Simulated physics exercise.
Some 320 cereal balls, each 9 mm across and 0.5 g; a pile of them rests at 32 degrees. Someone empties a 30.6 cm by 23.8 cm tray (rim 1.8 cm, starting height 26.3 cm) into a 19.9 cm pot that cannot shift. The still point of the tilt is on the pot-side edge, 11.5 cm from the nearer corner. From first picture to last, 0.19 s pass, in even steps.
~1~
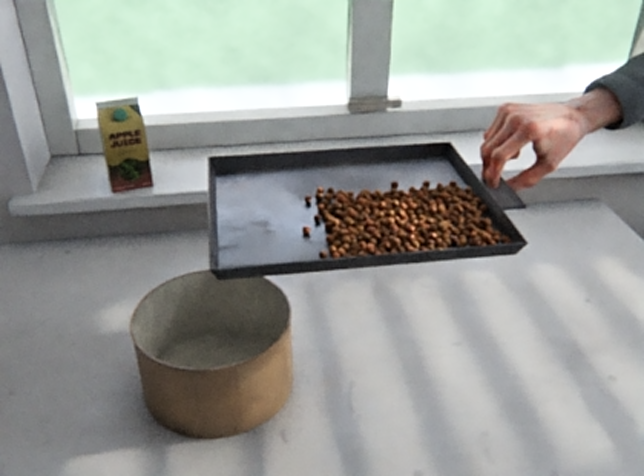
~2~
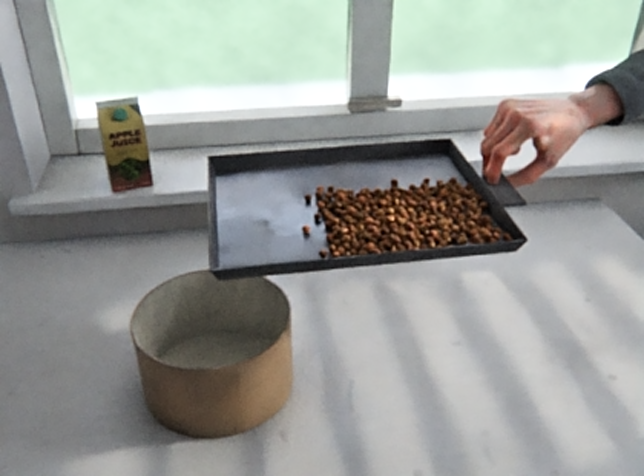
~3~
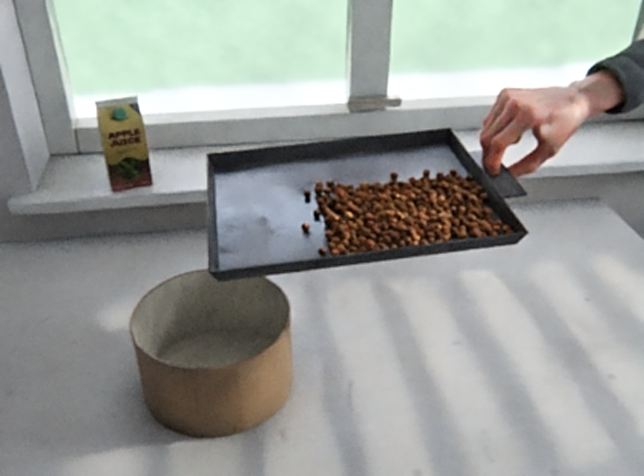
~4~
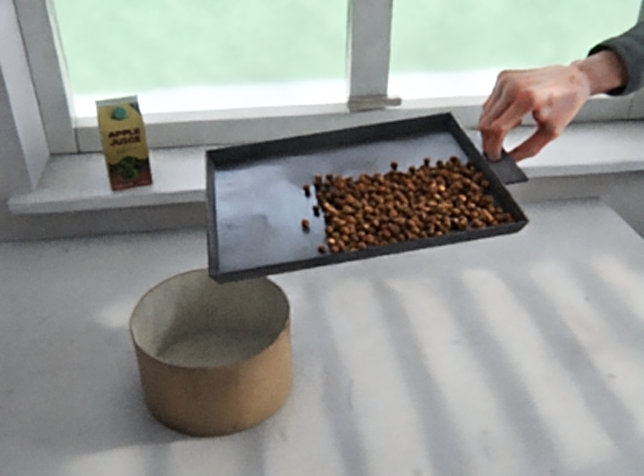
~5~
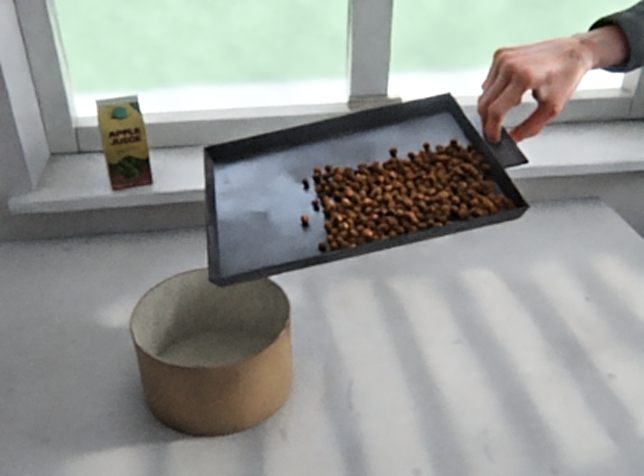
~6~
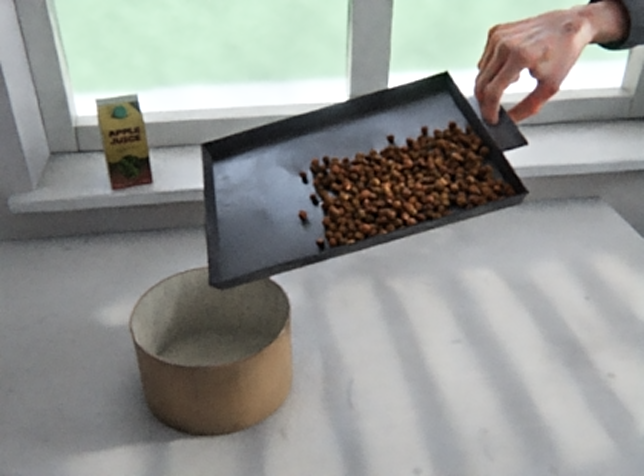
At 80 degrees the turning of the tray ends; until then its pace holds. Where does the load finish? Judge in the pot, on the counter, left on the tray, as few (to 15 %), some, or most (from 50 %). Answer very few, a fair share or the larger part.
Pot very few, counter the larger part, tray very few.
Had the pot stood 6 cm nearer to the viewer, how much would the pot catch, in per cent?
In that case some 60 per cent.
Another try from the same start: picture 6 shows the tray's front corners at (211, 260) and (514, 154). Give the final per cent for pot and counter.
Pot 35, counter 65.
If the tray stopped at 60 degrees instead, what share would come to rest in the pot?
Then about 5 per cent.
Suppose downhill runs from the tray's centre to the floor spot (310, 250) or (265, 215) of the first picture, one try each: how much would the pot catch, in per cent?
About 5 and 30 per cent.
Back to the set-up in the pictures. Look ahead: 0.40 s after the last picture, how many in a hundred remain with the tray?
Roughly 90 per cent.
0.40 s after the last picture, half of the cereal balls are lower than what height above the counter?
About 28 cm.
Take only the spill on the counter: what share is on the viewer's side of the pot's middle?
Some 100 per cent.
Then, 0.24 s after the last picture, tilt 49 degrees; the tray holds 100 %, the pot 0 %.
Then, 0.40 s after the last picture, tilt 70 degrees; the tray holds 90 %, the pot 0 %.
Then, 0.68 s after the last picture, tilt 80 degrees; the tray holds 5 %, the pot 5 %.
In the end, pot 5 %, counter 95 %, tray 0 %.
